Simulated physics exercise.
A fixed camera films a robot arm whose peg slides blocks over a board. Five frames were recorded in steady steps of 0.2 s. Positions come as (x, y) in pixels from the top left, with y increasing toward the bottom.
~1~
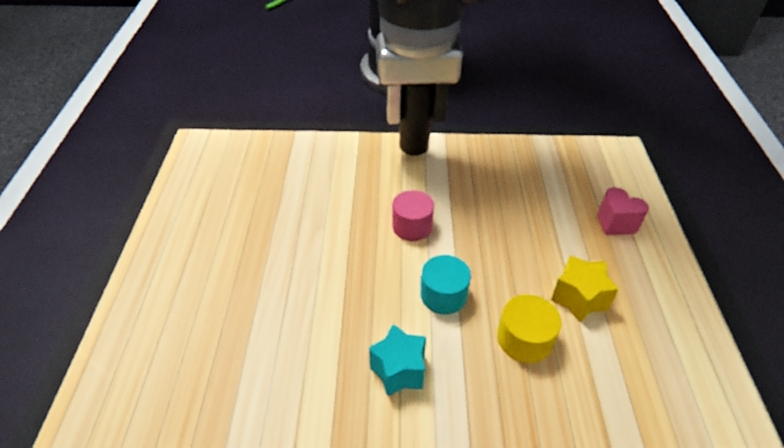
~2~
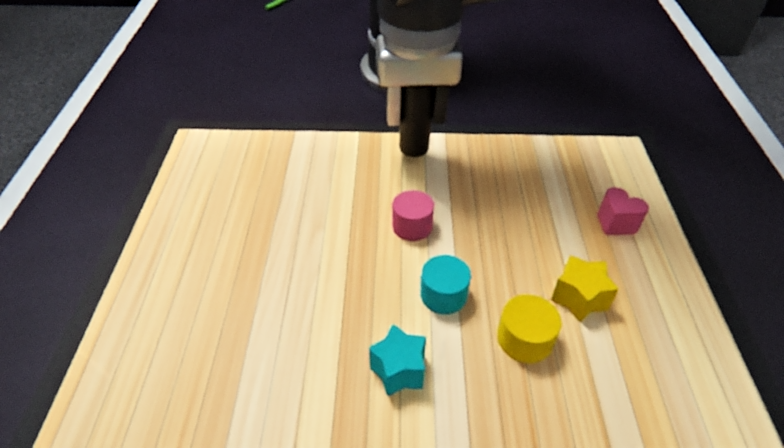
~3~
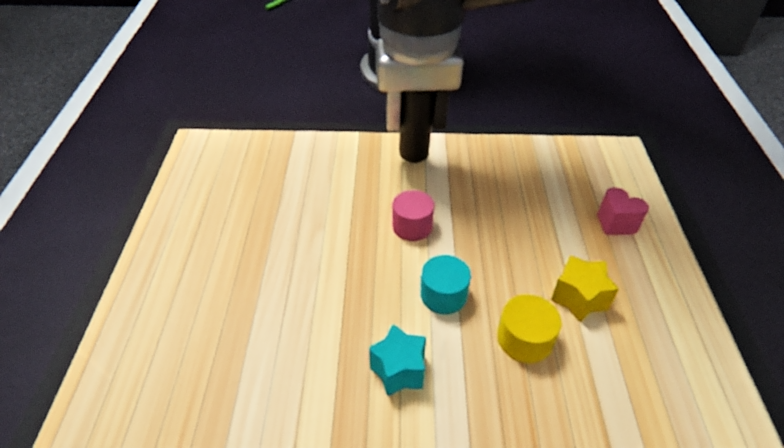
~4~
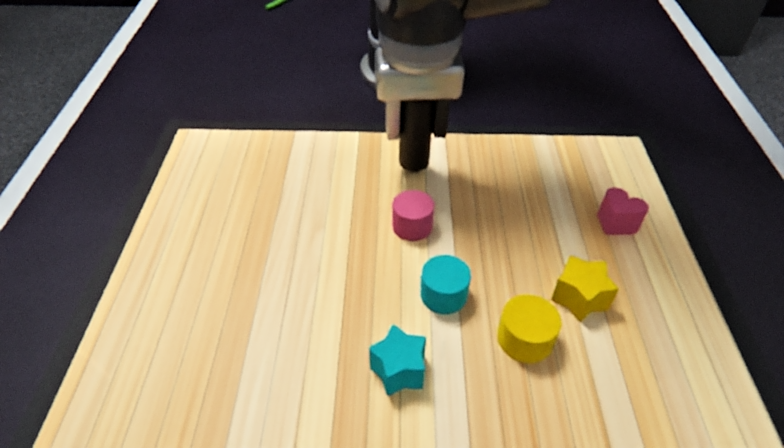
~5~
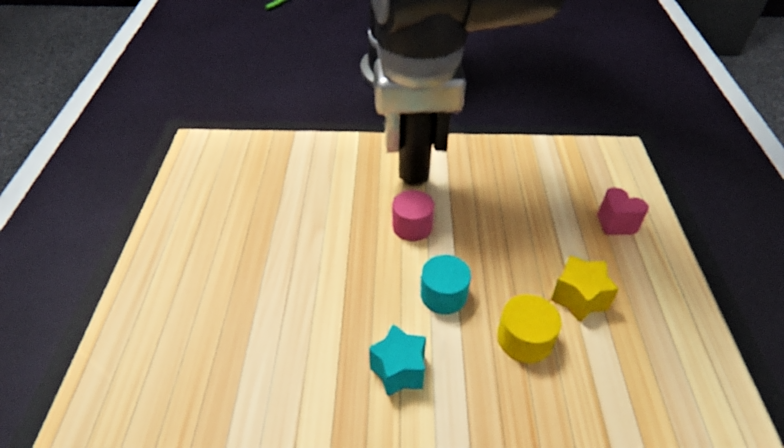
On a wooden board, a robot arm's dark peg inching down toward a pink circular block, the coloured blocks staying still.
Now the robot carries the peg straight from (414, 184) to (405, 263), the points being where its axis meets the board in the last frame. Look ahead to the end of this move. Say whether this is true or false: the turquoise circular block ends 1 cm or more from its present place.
True - the claim holds.
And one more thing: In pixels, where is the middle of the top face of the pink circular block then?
In the picture, it is at (412, 274).
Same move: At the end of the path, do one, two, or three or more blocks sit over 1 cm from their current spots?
Two blocks move.
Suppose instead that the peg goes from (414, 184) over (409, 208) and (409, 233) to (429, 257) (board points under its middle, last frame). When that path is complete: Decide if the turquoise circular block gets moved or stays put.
The block in question is displaced by the end.
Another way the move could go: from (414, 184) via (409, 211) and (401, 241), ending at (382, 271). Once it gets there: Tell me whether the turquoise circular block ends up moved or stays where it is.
It ends up somewhere else.
What follows on the original path. One third of the way, peg at (411, 200); pink circular block at (413, 214).
Two thirds of the way, peg at (408, 226); pink circular block at (414, 243).
At the end, peg at (406, 254); pink circular block at (412, 274); turquoise circular block at (458, 291).
